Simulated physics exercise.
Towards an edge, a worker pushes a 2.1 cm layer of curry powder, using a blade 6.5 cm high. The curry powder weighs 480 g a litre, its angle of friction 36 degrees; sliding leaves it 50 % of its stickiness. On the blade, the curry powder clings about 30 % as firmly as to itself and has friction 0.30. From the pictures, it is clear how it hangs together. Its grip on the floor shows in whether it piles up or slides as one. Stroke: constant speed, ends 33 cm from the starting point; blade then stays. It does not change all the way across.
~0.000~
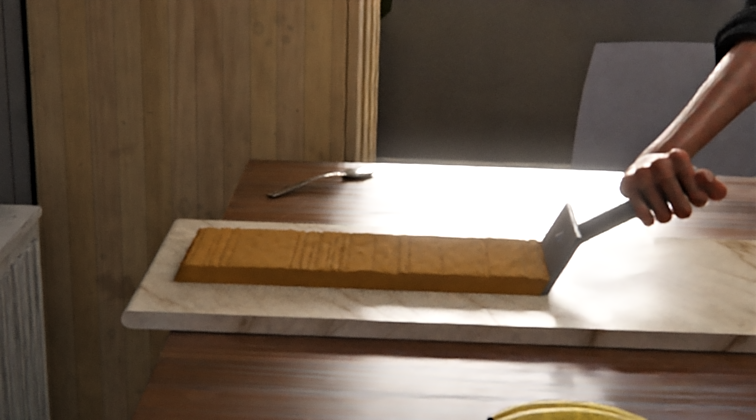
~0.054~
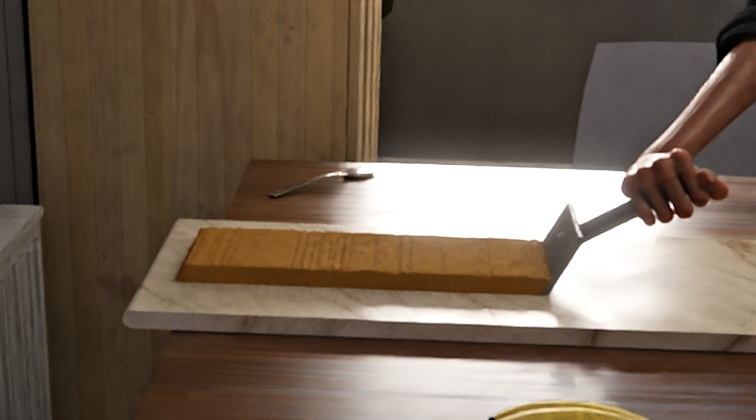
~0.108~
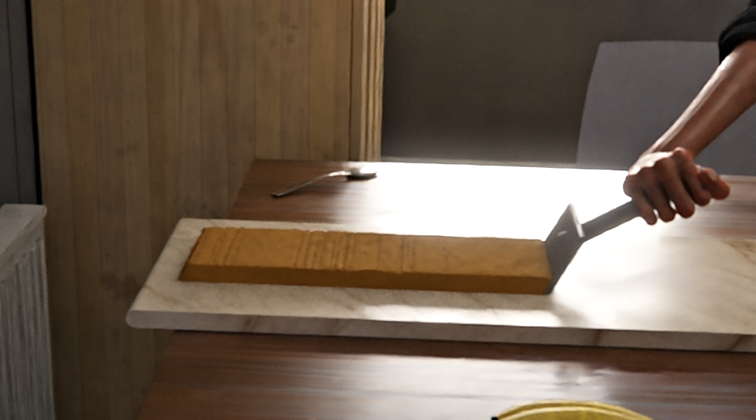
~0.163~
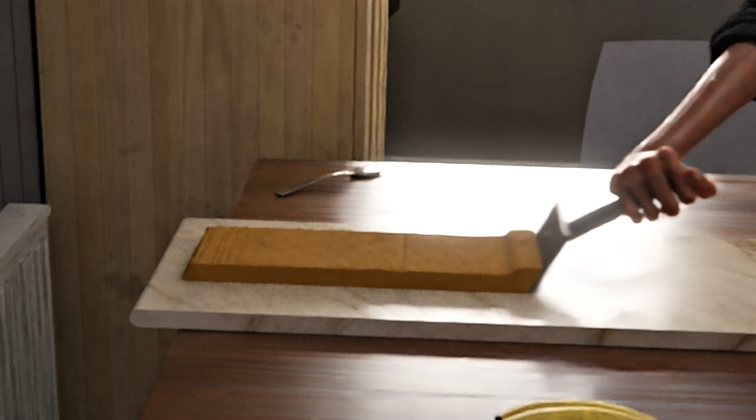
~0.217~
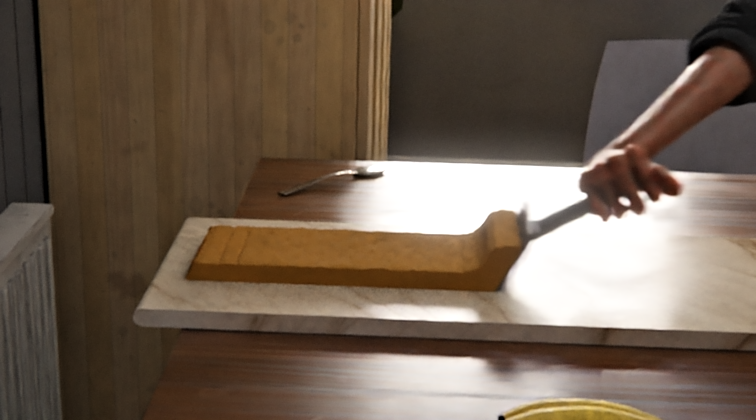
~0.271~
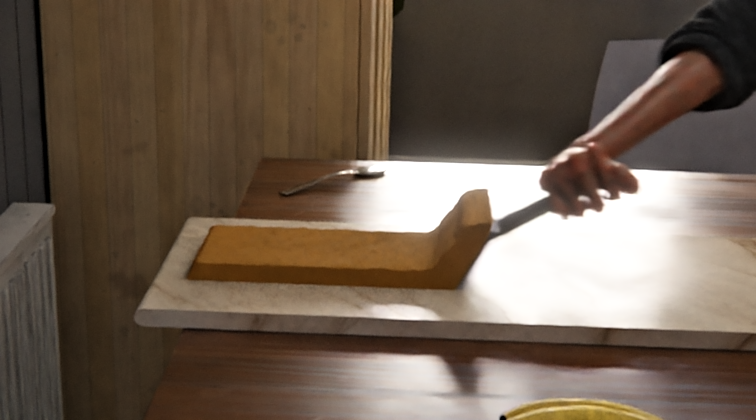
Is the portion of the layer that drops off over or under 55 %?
Under.
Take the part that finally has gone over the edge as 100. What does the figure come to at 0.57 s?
It comes to about 30 percent.
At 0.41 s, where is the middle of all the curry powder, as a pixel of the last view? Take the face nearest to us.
Near face, approx. (305, 256).
After 0.41 s, 0 % has gone over the edge and 6 % has spilled back over the blade.
After 0.57 s, 8 % has gone over the edge and 15 % has spilled back over the blade.
After 0.73 s, 27 % has gone over the edge and 15 % has spilled back over the blade.
After 0.89 s, 27 % has gone over the edge and 15 % has spilled back over the blade.
After 0.97 s, at the end, 27 % has gone over the edge and 15 % has spilled back over the blade.
